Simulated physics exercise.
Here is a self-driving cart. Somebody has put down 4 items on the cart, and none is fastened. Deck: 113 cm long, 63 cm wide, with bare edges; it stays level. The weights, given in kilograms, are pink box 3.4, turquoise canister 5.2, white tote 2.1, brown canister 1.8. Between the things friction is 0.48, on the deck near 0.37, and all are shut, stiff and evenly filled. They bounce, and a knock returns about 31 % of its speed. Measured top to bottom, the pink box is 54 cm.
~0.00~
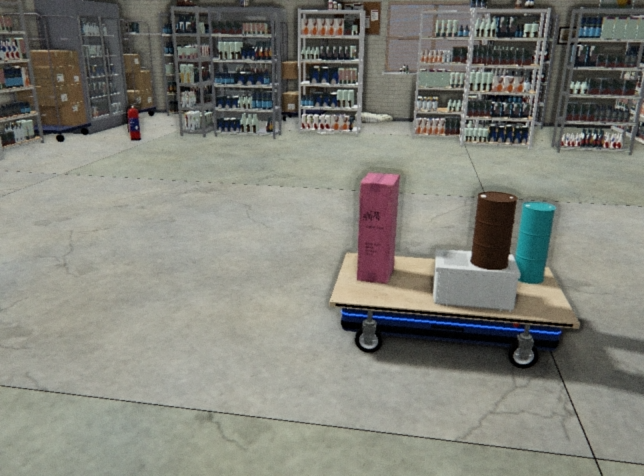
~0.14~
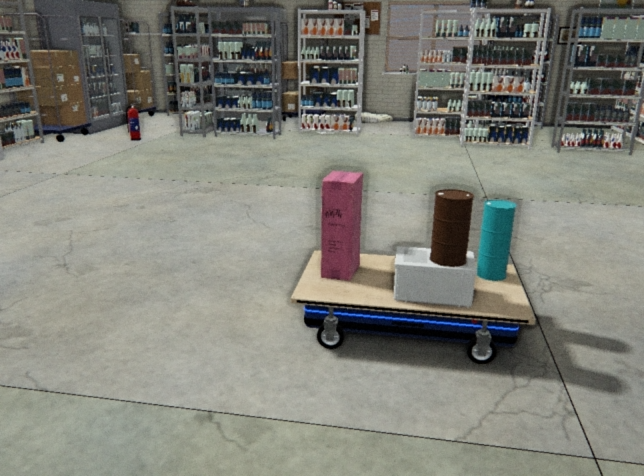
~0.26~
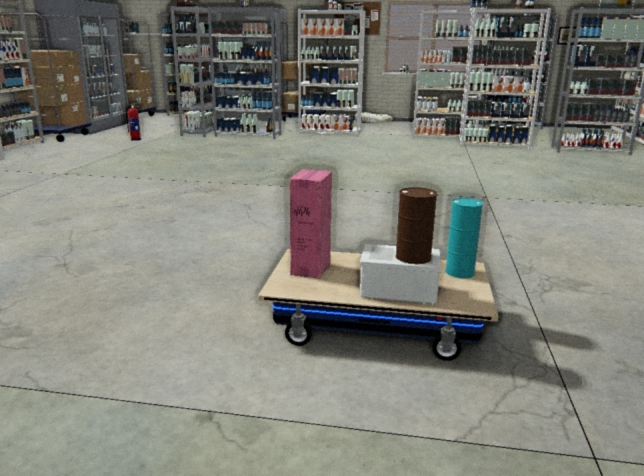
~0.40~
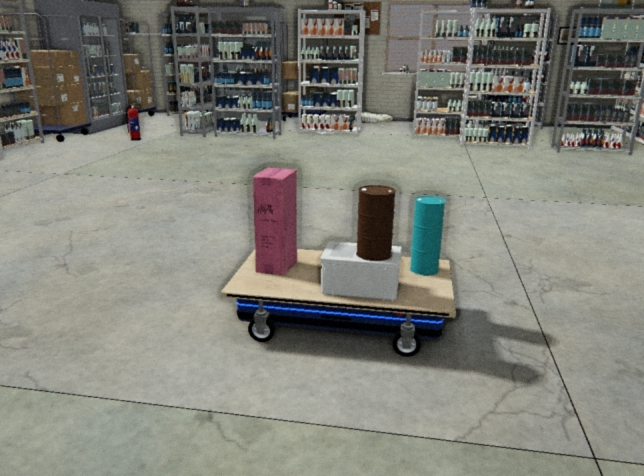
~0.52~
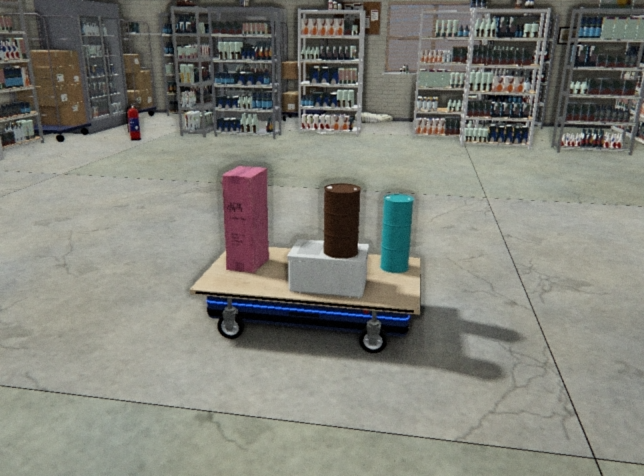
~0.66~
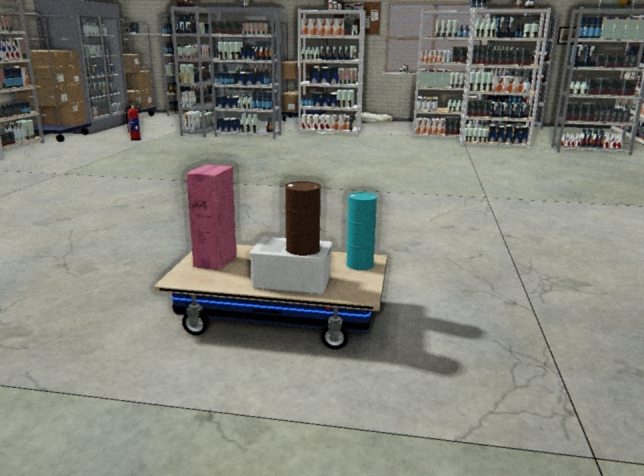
A flat cart carrying a tall pink box, a white tote, and brown and turquoise canisters rolled steadily from right to left across a concrete floor, with stocked shelves standing in the background.
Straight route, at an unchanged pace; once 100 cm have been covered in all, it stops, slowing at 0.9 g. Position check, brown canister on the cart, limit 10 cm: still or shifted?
I'd say it strays.
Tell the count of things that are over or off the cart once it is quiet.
1.
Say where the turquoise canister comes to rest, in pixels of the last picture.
My guess is roughly (301, 227).
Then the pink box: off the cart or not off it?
When everything stops, the pink box is out of bounds.
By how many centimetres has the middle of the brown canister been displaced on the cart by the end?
The shift is close to 16 cm.
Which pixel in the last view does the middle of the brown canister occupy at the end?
Roughly (236, 214).
By 0.86 s, cart 111 cm along; brown canister 6 cm from its spot near (256, 215); pink box tilted 4°; turquoise canister 6 cm from its spot.
By 1.06 s, cart 111 cm along, stopped; brown canister 16 cm from its spot near (237, 214); pink box tilted 26°; turquoise canister 15 cm from its spot.
By 1.46 s, cart 111 cm along, stopped; pink box now off the cart; brown canister 16 cm from its spot near (236, 214); turquoise canister 16 cm from its spot.
When it is over (2.0 s), off the cart, pink box; not toppled but over 10 cm from the start, turquoise canister, white tote and brown canister. End places, in pixels of the last picture, brown canister near (236, 214).
